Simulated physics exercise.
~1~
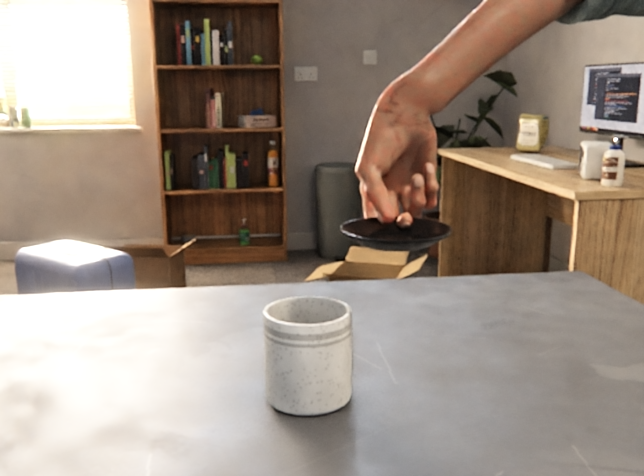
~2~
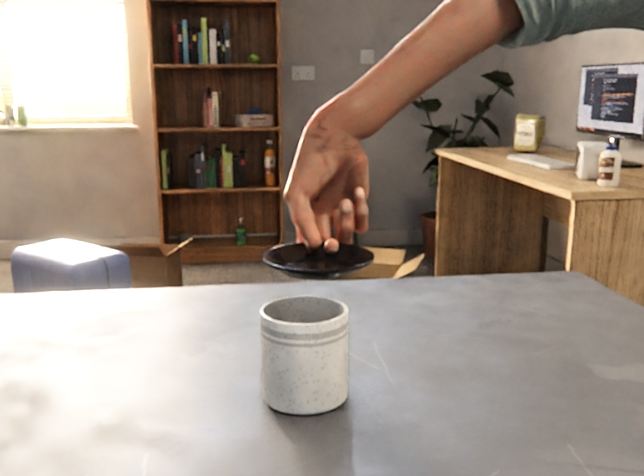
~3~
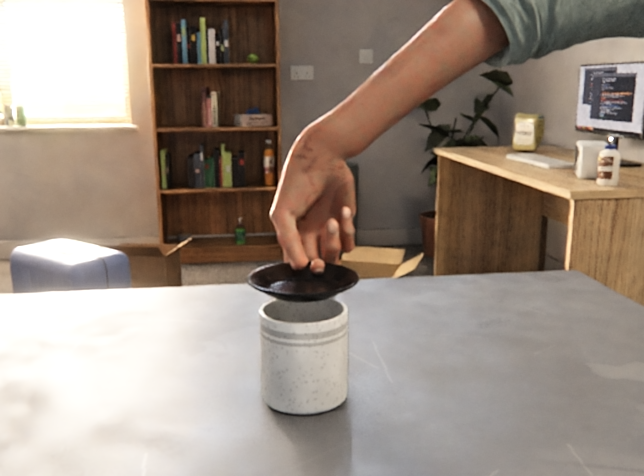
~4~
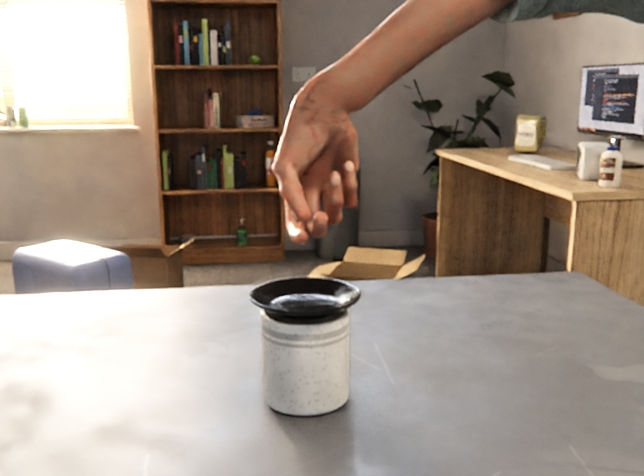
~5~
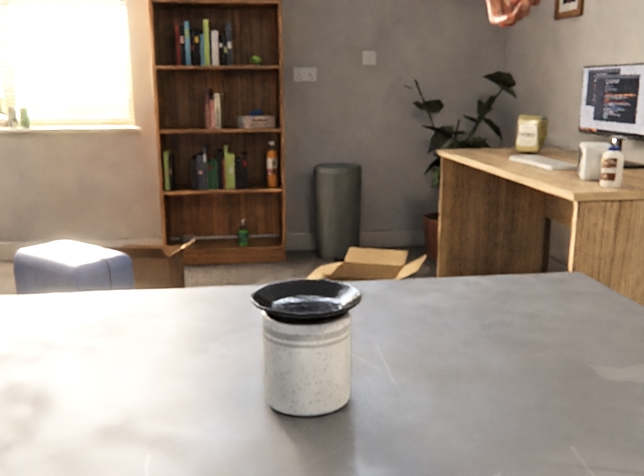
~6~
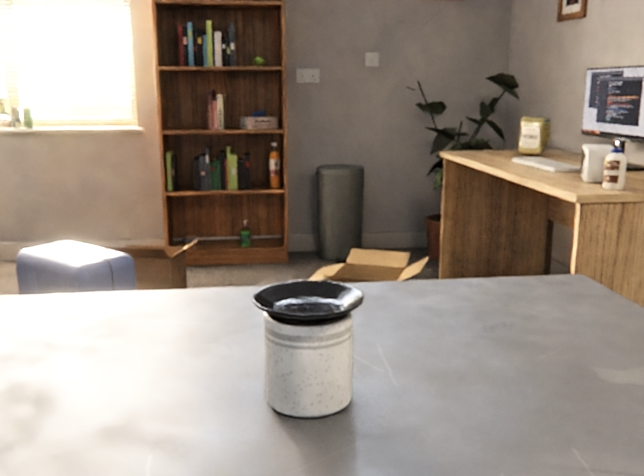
A hand held a black saucer above a speckled whitish cup on a grey table, moved it left and lowered it onto the rim, then let go and drew away out of sight, leaving the saucer resting on top like a lid.
